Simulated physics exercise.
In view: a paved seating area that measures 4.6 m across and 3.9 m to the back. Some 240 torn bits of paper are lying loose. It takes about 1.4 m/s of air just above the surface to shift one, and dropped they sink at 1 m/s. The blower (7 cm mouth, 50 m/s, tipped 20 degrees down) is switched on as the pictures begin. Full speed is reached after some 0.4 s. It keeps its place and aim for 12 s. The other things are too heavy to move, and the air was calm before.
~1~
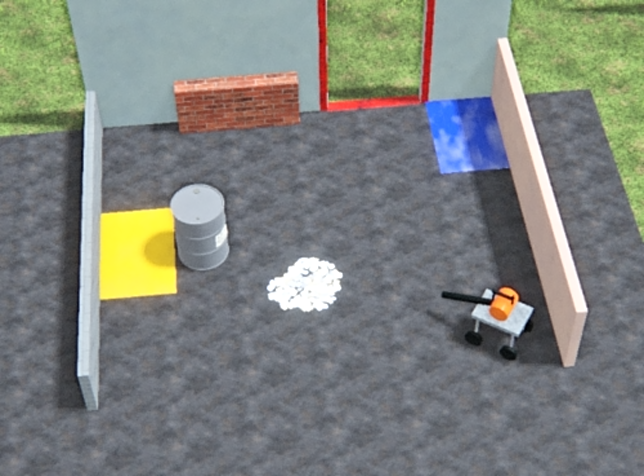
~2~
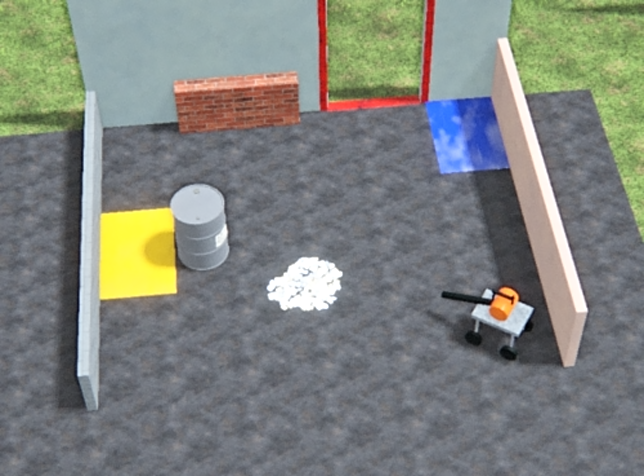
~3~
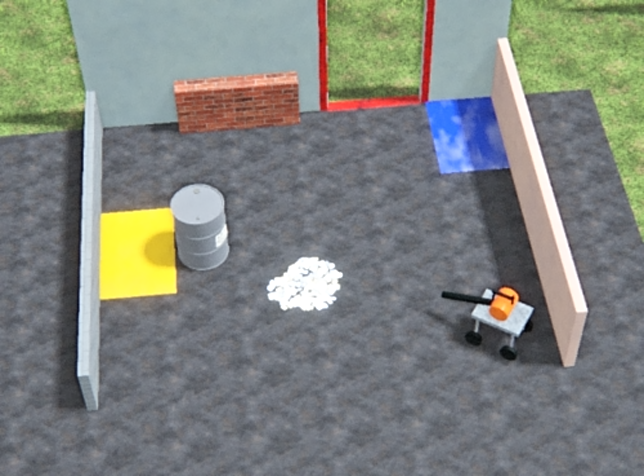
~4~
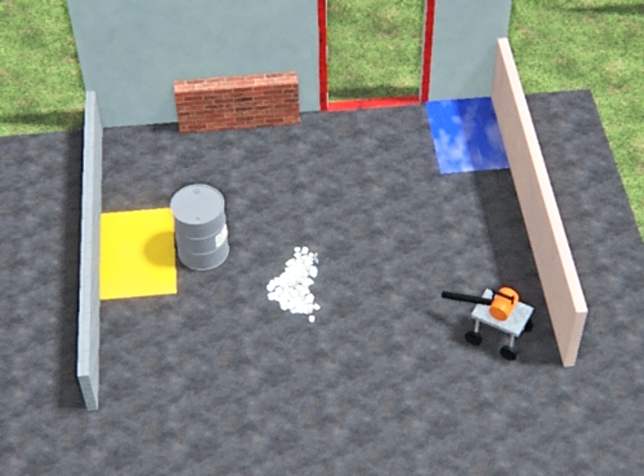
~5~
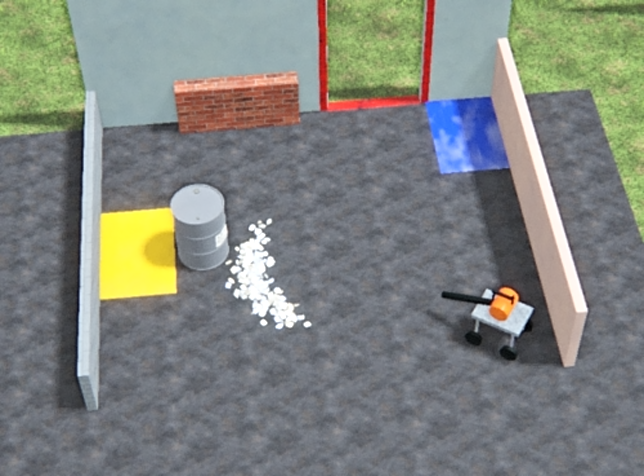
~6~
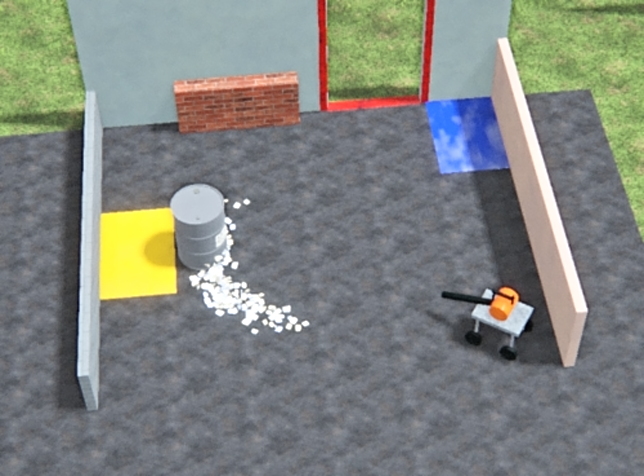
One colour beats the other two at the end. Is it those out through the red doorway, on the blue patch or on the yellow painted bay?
It is yellow that takes the most.
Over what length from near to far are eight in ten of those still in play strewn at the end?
Roughly 3.2 m.
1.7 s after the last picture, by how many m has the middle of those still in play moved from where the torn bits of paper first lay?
About 2.0 m.
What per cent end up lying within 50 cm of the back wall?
Some 15 per cent.
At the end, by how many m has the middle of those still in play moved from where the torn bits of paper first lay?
Roughly 2.2 m.
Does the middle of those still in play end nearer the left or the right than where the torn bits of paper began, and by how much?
Towards the left, some 2.2 m.
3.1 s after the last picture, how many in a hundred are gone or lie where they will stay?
About 40 %.
Then, 1.7 s after the last picture, 37 % are on the yellow painted bay, 0 % on the blue patch and 0 % out through the red doorway; the middle of those still in play is near (106, 285); 15 % have settled or left.
Then, 3.1 s after the last picture, 38 % are on the yellow painted bay, 0 % on the blue patch and 0 % out through the red doorway; the middle of those still in play is near (101, 284); 38 % have settled or left.
Then, 5.8 s after the last picture, 39 % are on the yellow painted bay, 0 % on the blue patch and 0 % out through the red doorway; the middle of those still in play is near (101, 284); 52 % have settled or left.
Then, 11.2 s after the last picture, at the end, 35 % are on the yellow painted bay, 0 % on the blue patch and 0 % out through the red doorway; the middle of those still in play is near (101, 281).
